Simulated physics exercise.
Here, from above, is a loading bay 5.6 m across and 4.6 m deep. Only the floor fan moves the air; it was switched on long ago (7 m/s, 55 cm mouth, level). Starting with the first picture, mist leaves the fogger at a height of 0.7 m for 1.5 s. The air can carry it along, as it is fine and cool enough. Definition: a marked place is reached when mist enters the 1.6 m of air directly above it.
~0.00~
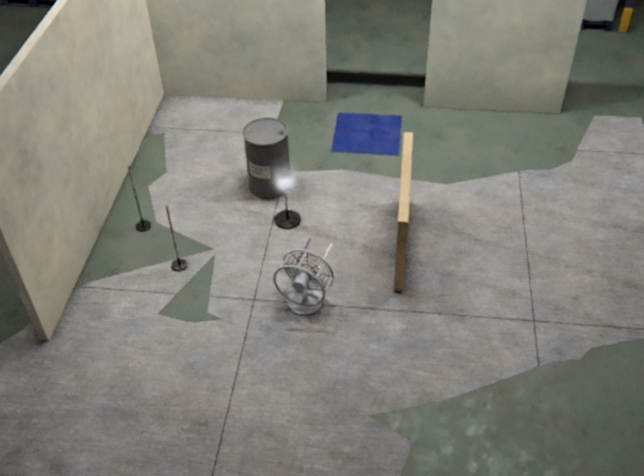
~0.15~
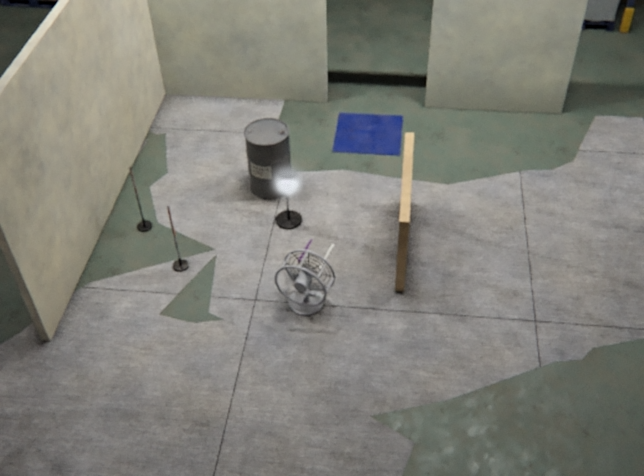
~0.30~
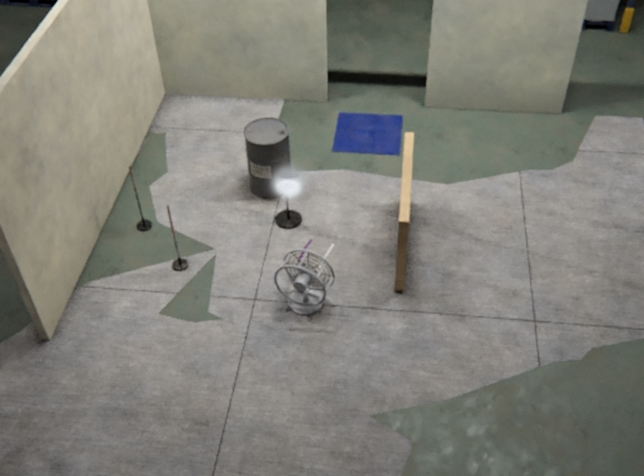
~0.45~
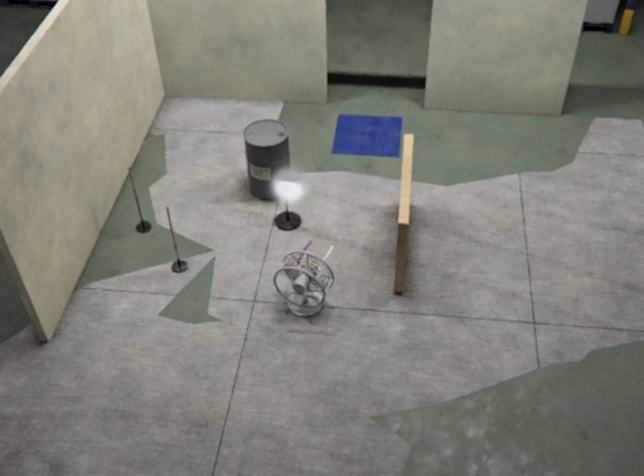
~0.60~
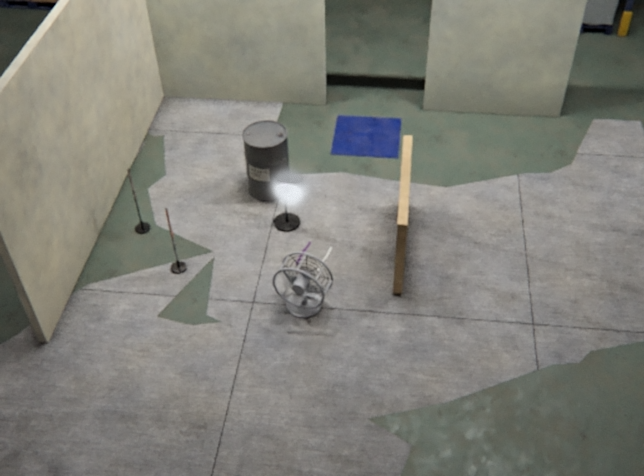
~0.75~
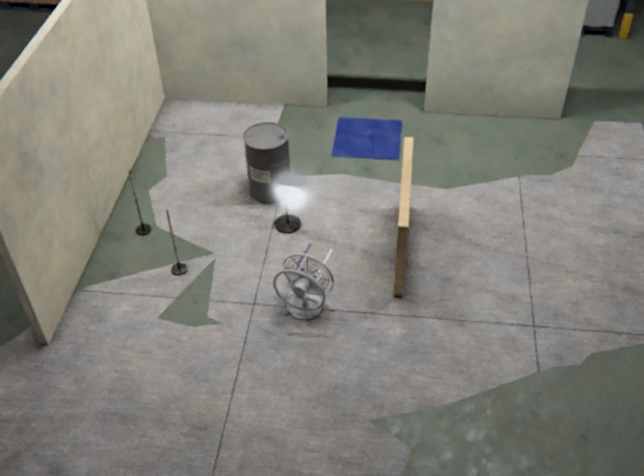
Pale wall panels stand along the left and back of a loading bay with a grey and green floor, seen from high above. A dark grey barrel stands behind a small black-based fogger, with a silver floor fan in front, two thin stands to the left, and a wooden screen and blue floor patch to the right. White mist grows from a small puff into a wider cloud above the fogger, while the view shifts very slightly.
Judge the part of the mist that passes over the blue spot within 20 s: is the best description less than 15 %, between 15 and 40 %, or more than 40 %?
The best description is above 40 %.
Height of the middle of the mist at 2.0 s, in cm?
I'd put it at around 40 cm up.
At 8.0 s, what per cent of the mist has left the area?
My guess is close to 90 %.
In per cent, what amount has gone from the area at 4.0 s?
Some 60 in a hundred.
By 2.0 s, 16 % has passed over the blue spot; 3 % has left the area, and the middle of the rest is near (308, 190).
By 4.0 s, 83 % has passed over the blue spot; 55 % has left the area, and the middle of the rest is near (348, 117).
By 8.0 s, 93 % has passed over the blue spot; 93 % has left the area.
By 20.0 s, 94 % has passed over the blue spot; 97 % has left the area.
